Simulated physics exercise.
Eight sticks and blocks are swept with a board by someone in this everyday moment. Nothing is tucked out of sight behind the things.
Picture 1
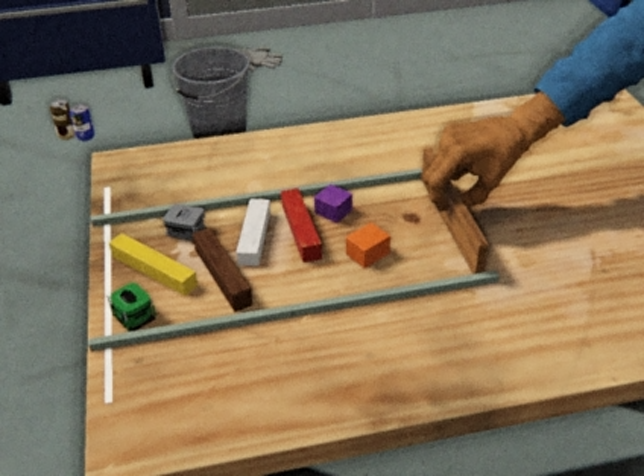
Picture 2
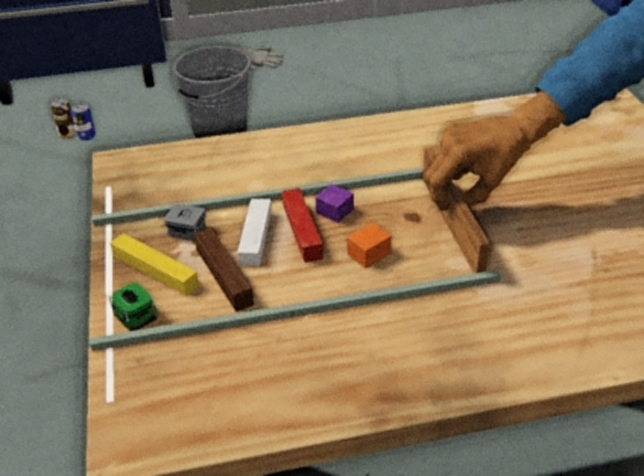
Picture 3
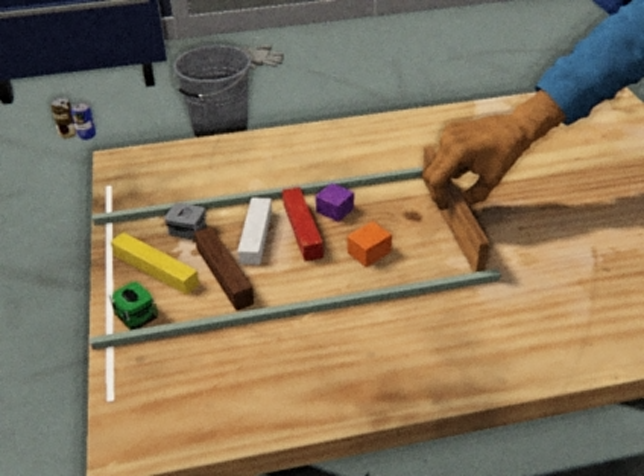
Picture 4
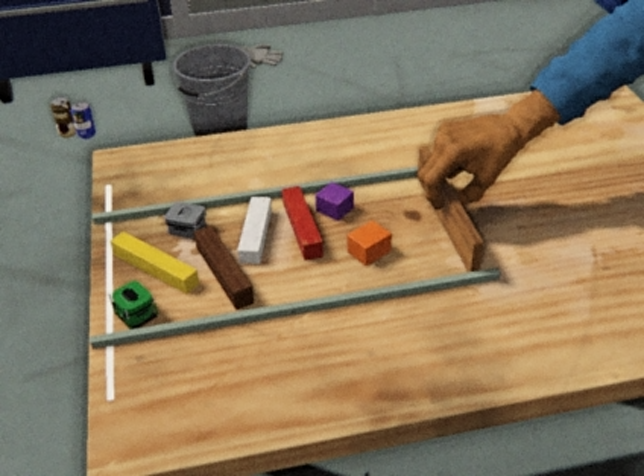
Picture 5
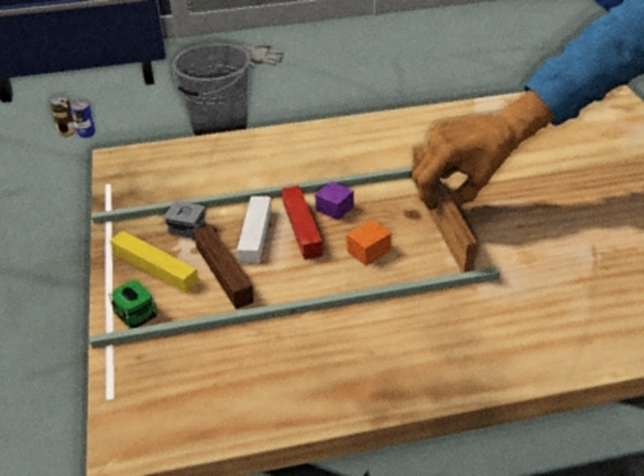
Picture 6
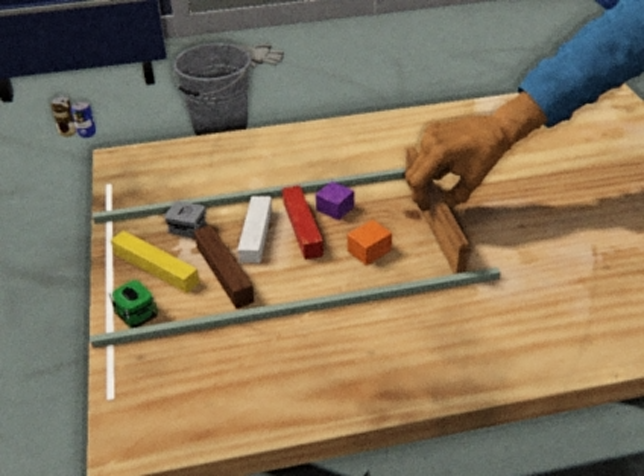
Hand in a blue sleeve sliding a wooden board slightly left between two rails, with colourful sticks and blocks lying still.
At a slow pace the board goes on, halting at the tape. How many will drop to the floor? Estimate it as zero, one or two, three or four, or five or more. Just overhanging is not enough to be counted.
Estimate: Five or more fall off.
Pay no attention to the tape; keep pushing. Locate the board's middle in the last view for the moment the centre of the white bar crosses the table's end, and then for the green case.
White bar over the end: About (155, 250). Green case over the end: About (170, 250).
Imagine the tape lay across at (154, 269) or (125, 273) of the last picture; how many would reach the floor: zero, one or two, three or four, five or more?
First tape: Either three or four; second tape: More than four.
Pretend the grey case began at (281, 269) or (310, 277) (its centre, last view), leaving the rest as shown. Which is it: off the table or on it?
So in the first try it is not lost, and in the second it is not lost.
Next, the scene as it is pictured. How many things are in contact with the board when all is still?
That would be 2 of them.
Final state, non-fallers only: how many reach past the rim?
Looks like 2 of them.
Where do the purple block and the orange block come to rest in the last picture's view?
Same order as the question: First (94, 231), second (90, 282).
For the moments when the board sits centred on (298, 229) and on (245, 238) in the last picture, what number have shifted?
The first count is 5, and then it's 7.
Soon after, none off yet; green case at rest near (134, 304); yellow bar at rest near (154, 261); grey case at rest near (186, 221).
After that, none off yet; green case at rest near (134, 304); yellow bar displaced a little near (139, 270); grey case displaced about its own width near (156, 225).
And then, none off yet; green case tilting well over near (76, 322); yellow bar tilting well over near (68, 300); grey case tilting well over near (70, 261).
In the end, the number that fall off is five or more; gone, red bar, white bar, brown stick, grey case, yellow bar and green case.
